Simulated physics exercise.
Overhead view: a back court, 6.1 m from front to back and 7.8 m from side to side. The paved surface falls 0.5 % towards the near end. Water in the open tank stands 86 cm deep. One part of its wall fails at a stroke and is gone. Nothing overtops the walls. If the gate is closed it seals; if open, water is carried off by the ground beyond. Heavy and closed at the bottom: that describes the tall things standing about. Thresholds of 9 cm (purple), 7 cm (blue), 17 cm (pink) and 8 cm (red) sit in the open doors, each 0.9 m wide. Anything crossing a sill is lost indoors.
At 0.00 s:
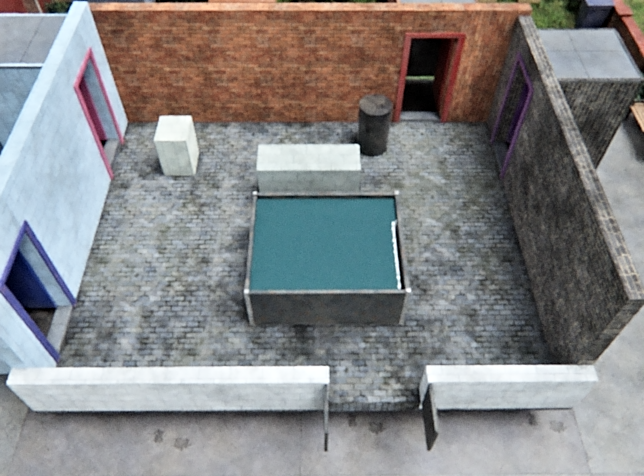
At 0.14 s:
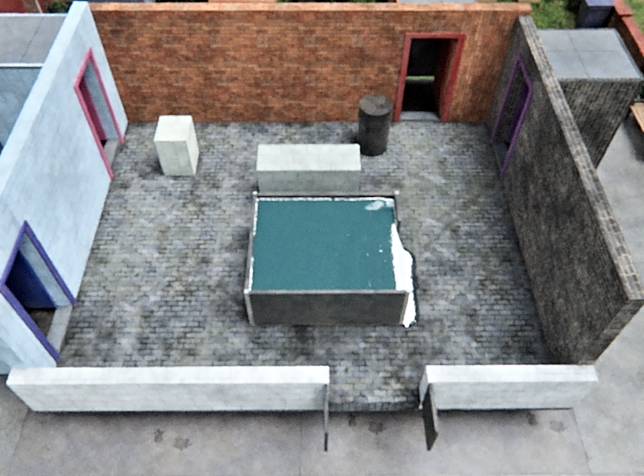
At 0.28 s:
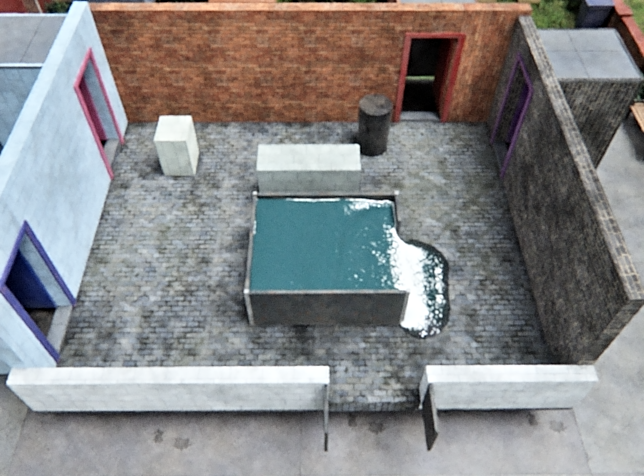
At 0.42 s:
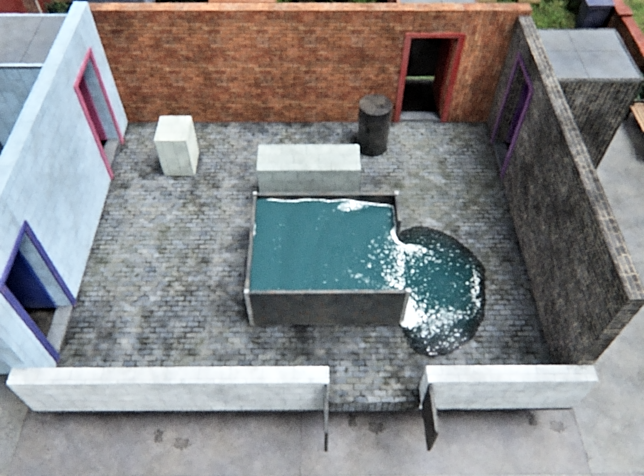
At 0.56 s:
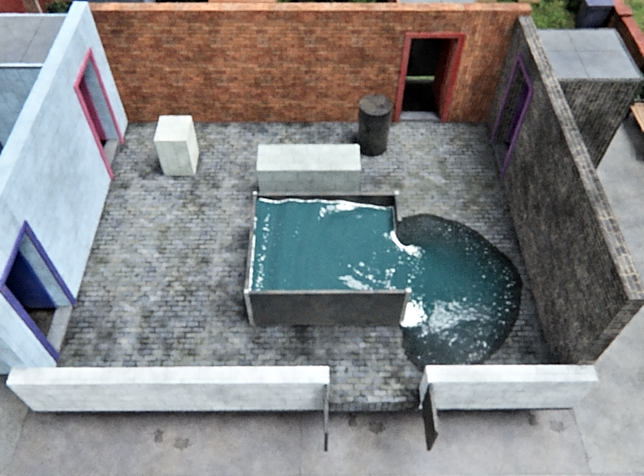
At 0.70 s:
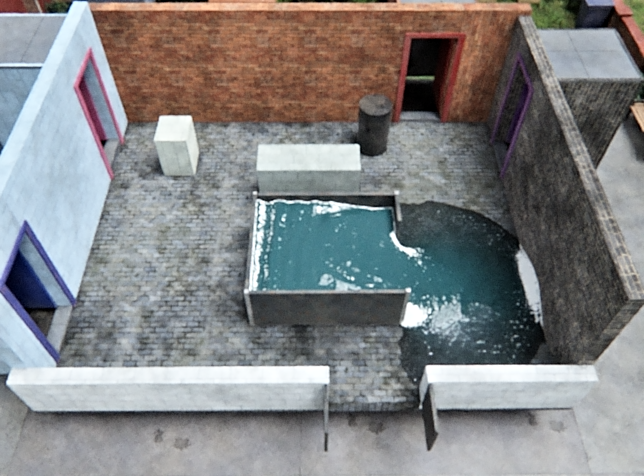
Water burst through the right side of an open tank in a walled, paved court, foaming at first, then spread across the paving in a widening, rounded pool towards the dark right-hand wall.
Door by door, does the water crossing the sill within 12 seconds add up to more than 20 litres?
Door by door: The purple door: Yes; the blue door: Yes; the pink door: No; the red door: Yes.
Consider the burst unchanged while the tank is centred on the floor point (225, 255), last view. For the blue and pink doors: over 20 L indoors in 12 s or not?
Blue: Within limit; pink: Within limit.
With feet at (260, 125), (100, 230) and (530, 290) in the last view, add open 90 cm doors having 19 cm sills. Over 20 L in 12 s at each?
The first one doesn't reach it, the second one doesn't reach it, and the third one exceeds it.
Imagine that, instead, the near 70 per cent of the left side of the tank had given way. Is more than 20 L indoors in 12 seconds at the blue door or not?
Against that limit: Blue beyond it.
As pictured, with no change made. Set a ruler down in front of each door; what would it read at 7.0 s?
Readings (cm): Purple = 14; blue = 15; pink = 6; red = 17.
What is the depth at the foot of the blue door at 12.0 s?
The depth there is around 9.0 cm.
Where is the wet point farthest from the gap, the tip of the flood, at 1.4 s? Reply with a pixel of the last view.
That lands around (495, 162) in the last picture.
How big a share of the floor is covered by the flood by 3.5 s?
45 %.
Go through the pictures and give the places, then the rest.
The first picture shows the open tank at (327, 242) is whole and still, 86 cm deep.
In the second picture, water pours out at (397, 277) and has run 0.8 m, to a hidden place; typically 10 cm deep outside, 86 cm at the open tank's back.
In the third picture, water pours out at (397, 277) and has run 1.1 m, to (430, 249); typically 14 cm deep outside, 86 cm at the open tank's back.
In the fourth picture, the front is at (475, 262), 1.5 m from the gap at (397, 278); 2.9 m2 of floor is under water; 86 cm left at the back of the open tank.
In the fifth picture, water pours out at (397, 279) and has run 2.1 m, to (510, 268); typically 8 cm deep outside, 82 cm at the open tank's back.
In the sixth picture, the front is at (542, 334), 2.5 m from the gap at (397, 278); 7.0 m2 of floor is under water; 73 cm left at the back of the open tank.
After 1.4 s water covers 20 % of the floor and is deepest (70 cm) near (556, 386); purple door not reached, blue door not reached, pink door not reached, red door not reached.
After 2.2 s water covers 25 % of the floor and is deepest (58 cm) near (534, 305); purple door 10 cm at the sill, 0 L in, blue door not reached, pink door not reached, red door not reached.
After 3.5 s water covers 45 % of the floor and is deepest (34 cm) near (556, 386); purple door 9 cm at the sill, 0 L in, blue door not reached, pink door not reached, red door 20 cm at the sill, 37 L in.
After 7.0 s water covers 85 % of the floor and is deepest (18 cm) near (492, 149); purple door 14 cm at the sill, 21 L in, blue door 15 cm at the sill, 84 L in, pink door 6 cm at the sill, 0 L in, red door 17 cm at the sill, 207 L in.
After 12.0 s water covers 100 % of the floor and is deepest (12 cm) near (124, 138); purple door 9 cm at the sill, 58 L in, blue door 9 cm at the sill, 139 L in, pink door 11 cm at the sill, 0 L in, red door 9 cm at the sill, 264 L in.
